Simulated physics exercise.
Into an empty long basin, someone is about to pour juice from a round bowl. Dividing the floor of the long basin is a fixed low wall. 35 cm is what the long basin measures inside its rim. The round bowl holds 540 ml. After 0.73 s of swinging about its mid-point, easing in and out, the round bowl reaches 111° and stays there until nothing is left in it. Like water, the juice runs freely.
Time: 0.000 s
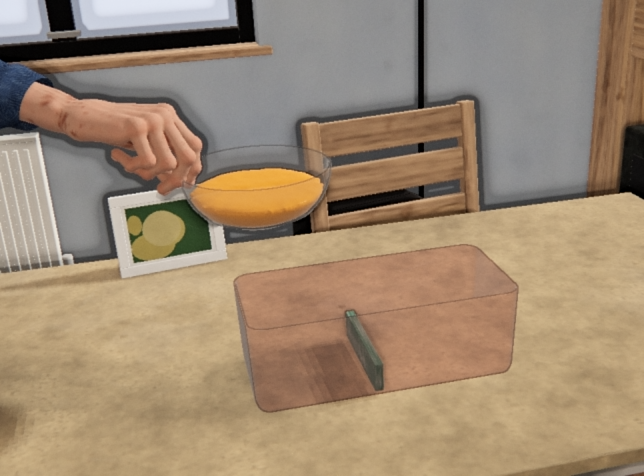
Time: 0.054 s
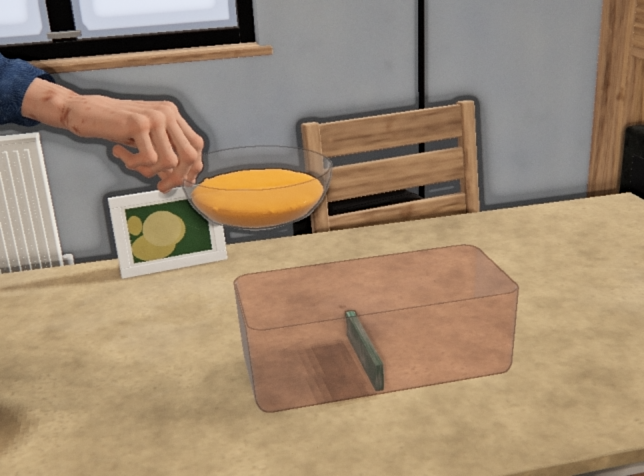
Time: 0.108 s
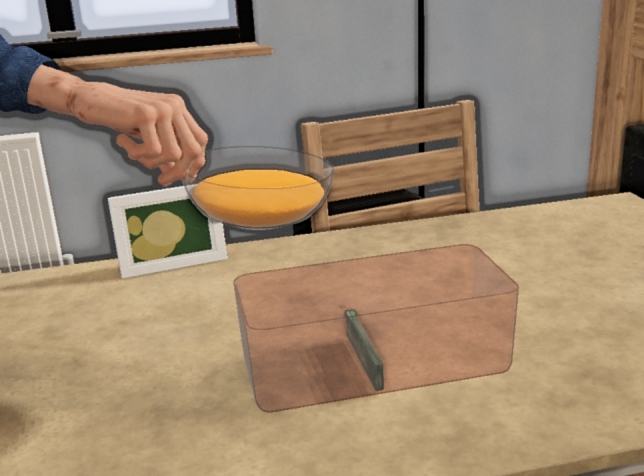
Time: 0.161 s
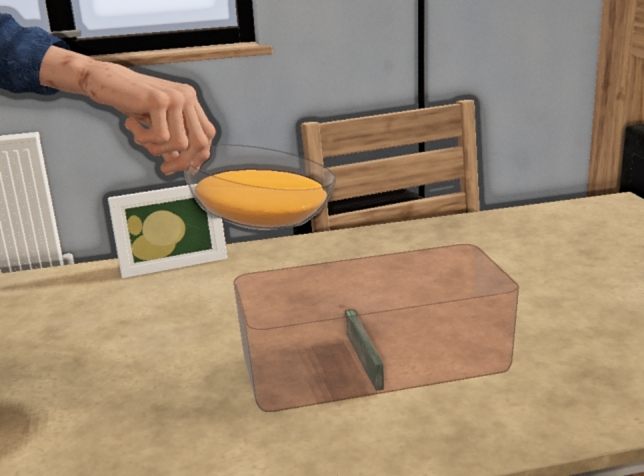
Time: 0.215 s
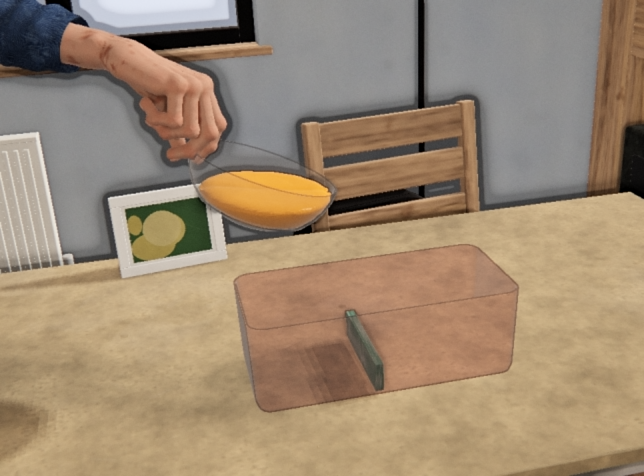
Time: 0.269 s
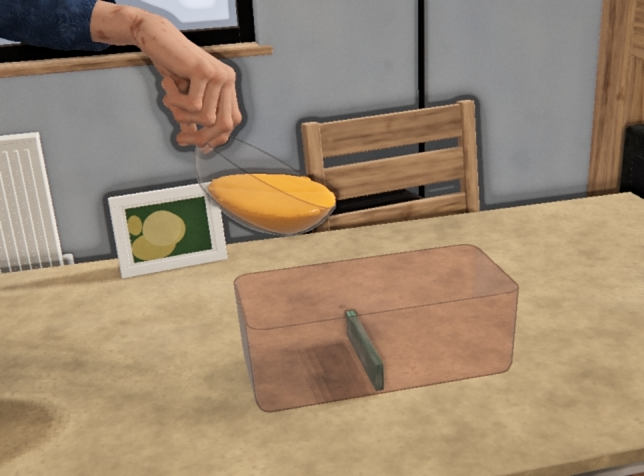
A hand tilts a clear round bowl of orange juice rightward above a long basin.
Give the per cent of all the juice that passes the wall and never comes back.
I would say 56 percent.
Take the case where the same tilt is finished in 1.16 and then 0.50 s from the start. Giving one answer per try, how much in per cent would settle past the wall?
60 per cent first, 45 per cent second.
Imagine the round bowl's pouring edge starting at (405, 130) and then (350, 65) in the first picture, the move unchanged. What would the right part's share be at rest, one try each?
In turn about 80 and 75 per cent.
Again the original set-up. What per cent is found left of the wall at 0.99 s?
Roughly 42 per cent.
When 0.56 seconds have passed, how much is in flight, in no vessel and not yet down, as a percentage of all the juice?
Around 24 in a hundred.
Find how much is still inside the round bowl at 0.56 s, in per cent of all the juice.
Close to 4 in a hundred.
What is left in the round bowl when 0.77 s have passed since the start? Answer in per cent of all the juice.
Share remaining: Approx. 0 %.
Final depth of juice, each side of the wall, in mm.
Left part about 10 mm deep, right part about 12 mm deep.
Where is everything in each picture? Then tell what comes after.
The first picture shows tilt 0°; pouring edge (328, 160); surface from (189, 195) to (321, 179); the long basin's rim runs from (240, 304) to (496, 267); the wall's top is at (363, 337).
The second picture shows tilt 2°; pouring edge (329, 162); surface from (190, 195) to (321, 181).
The third picture shows tilt 6°; pouring edge (331, 167); surface from (190, 192) to (322, 183).
The fourth picture shows tilt 13°; pouring edge (333, 175); surface from (193, 189) to (324, 186).
The fifth picture shows tilt 22°; pouring edge (333, 187); surface from (198, 187) to (328, 189).
The sixth picture shows tilt 33°; pouring edge (332, 201); surface from (207, 187) to (324, 191); 2 per cent is over the edge.
By 0.56 s the tilt is 96° and 4 per cent is still to pour, 22 is left of the wall and 49 right of it.
By 0.77 s the tilt is 111° and 0 per cent is still to pour, 41 is left of the wall and 57 right of it.
By 0.99 s the tilt is 111° and 0 per cent is still to pour, 42 is left of the wall and 56 right of it.
By 1.23 s the tilt is 111° and 0 per cent is still to pour, 42 is left of the wall and 56 right of it.
At rest 42 per cent lies left of the wall, 56 right of it and 2 outside.
